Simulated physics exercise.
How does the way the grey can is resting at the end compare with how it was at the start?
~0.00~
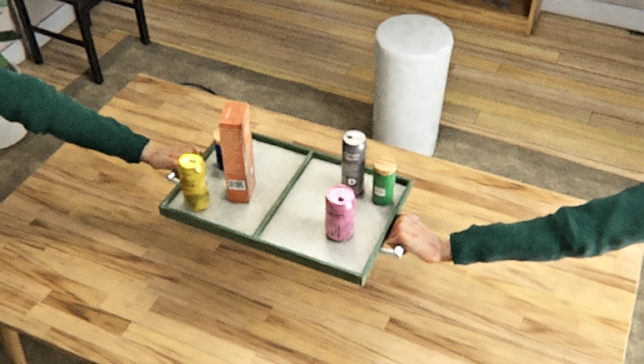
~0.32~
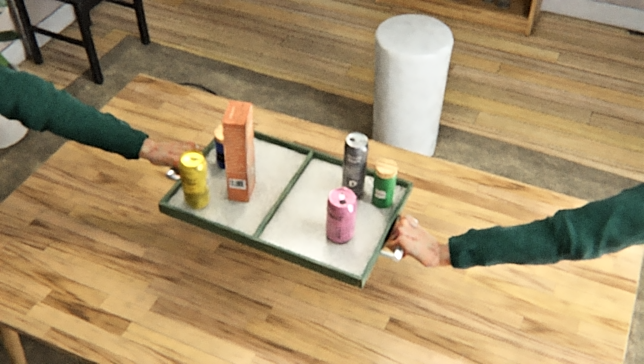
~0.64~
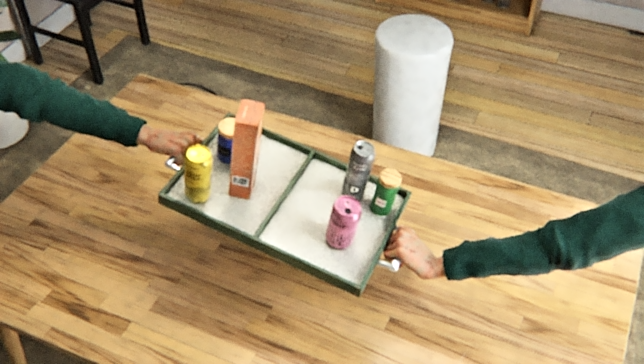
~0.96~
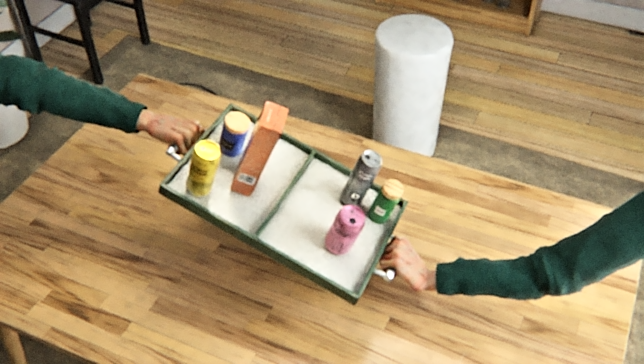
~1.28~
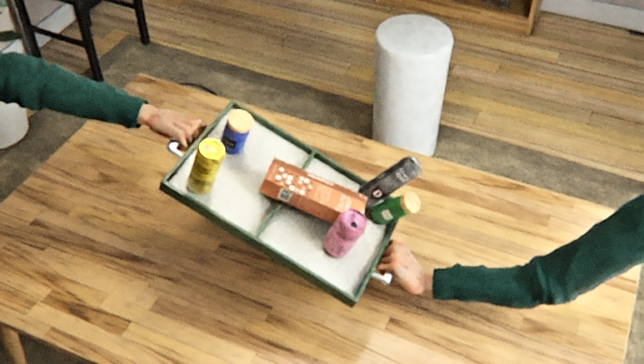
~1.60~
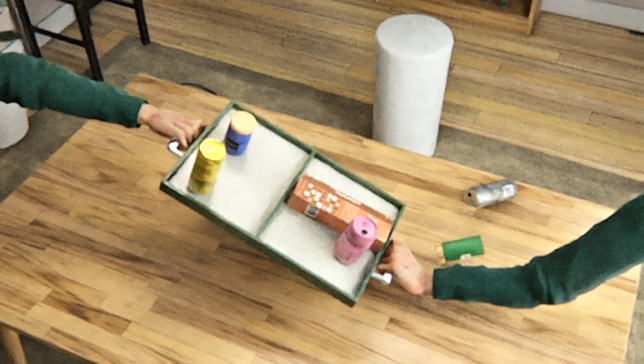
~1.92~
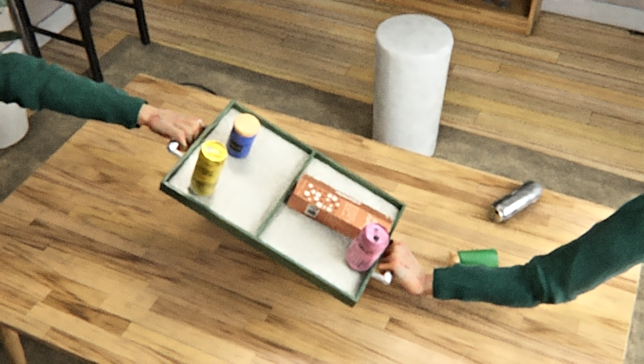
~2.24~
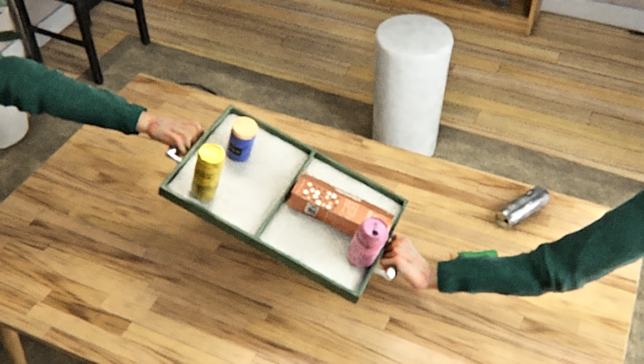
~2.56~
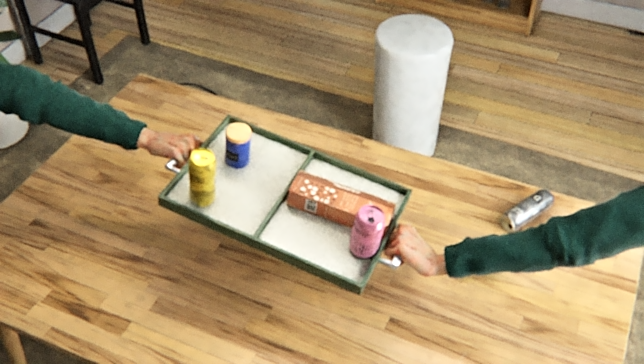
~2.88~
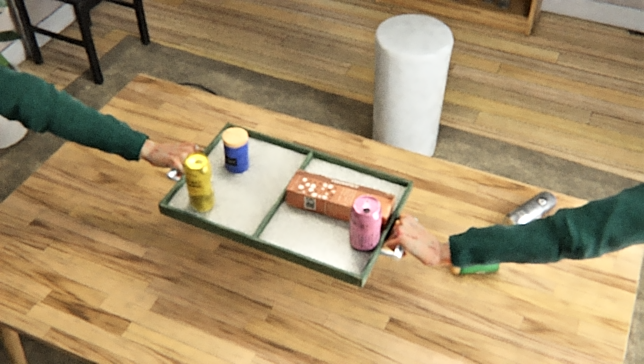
At the start the grey can stood upright on the tray, but by the end it was lying on its side on the table to the right.
